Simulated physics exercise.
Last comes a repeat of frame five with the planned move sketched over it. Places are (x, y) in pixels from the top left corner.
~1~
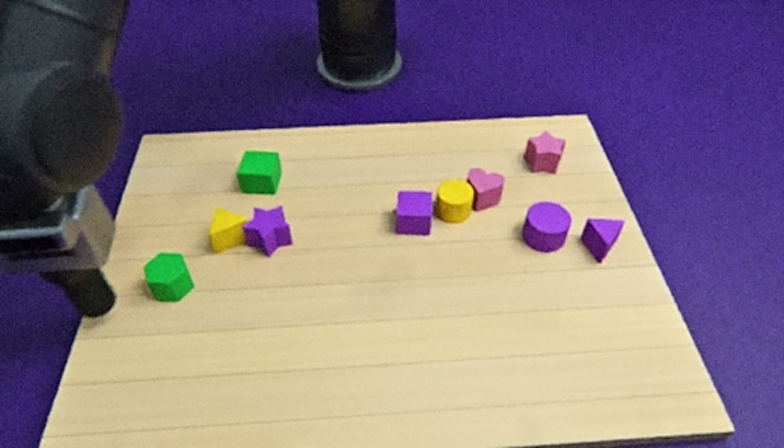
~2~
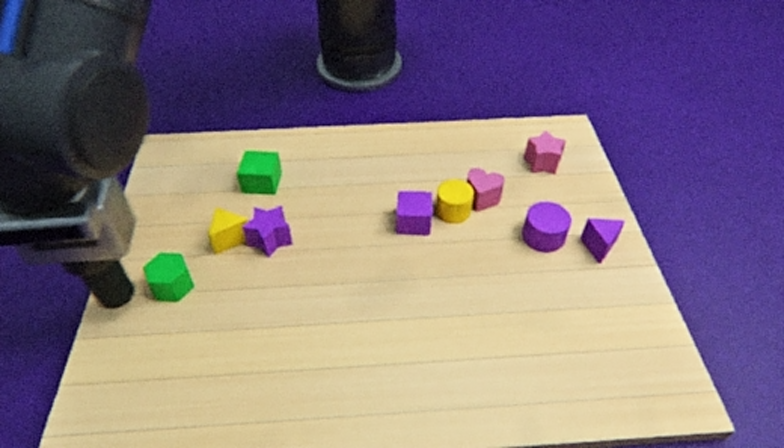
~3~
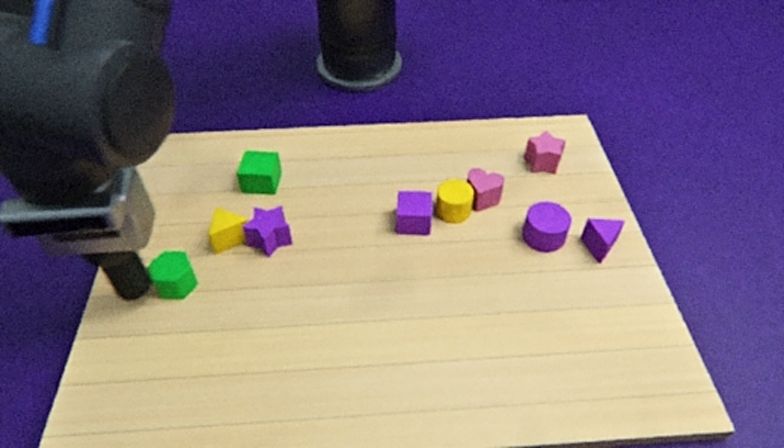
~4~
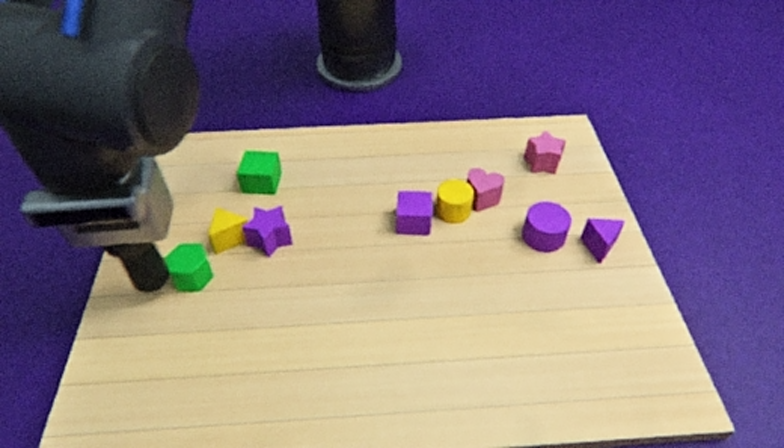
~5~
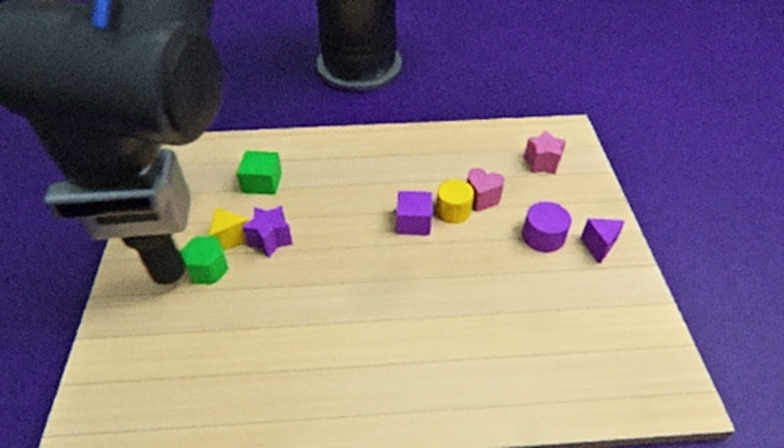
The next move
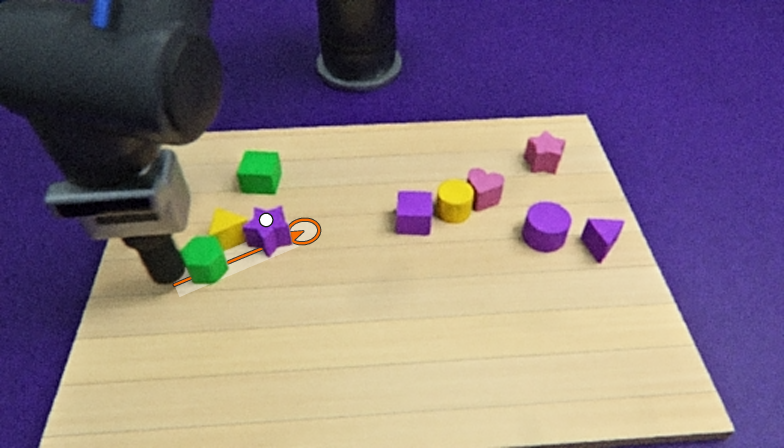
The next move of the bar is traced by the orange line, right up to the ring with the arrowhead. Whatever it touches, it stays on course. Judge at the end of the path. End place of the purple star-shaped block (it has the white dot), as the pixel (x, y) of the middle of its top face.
My estimate: (348, 176).
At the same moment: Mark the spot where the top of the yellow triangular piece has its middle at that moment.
So, by the moment the path ends, you'll find the top centre of the yellow triangular piece at (233, 206).
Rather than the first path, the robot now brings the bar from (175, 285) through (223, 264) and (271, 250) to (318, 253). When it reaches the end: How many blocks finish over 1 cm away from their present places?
Count: Three or more.
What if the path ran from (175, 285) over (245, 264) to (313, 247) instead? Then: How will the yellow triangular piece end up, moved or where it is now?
That block moves.
The line goes from (175, 285) directly to (303, 231); the dot is on the purple star-shaped block.
What follows on the original path. One third of the way, bar at (215, 252); green six-sided block at (242, 225), turned 30° anticlockwise; yellow triangular piece at (233, 206); purple star-shaped block at (275, 213), turned 30° clockwise.
Two thirds of the way, bar at (259, 234); green six-sided block at (283, 208), turned 35° anticlockwise; yellow triangular piece at (233, 206); purple star-shaped block at (314, 194), turned 25° clockwise.
At the end, bar at (301, 217); green six-sided block at (322, 190), turned 40° anticlockwise; yellow triangular piece at (233, 206); green square unmoved; purple star-shaped block at (348, 176), turned 20° clockwise.
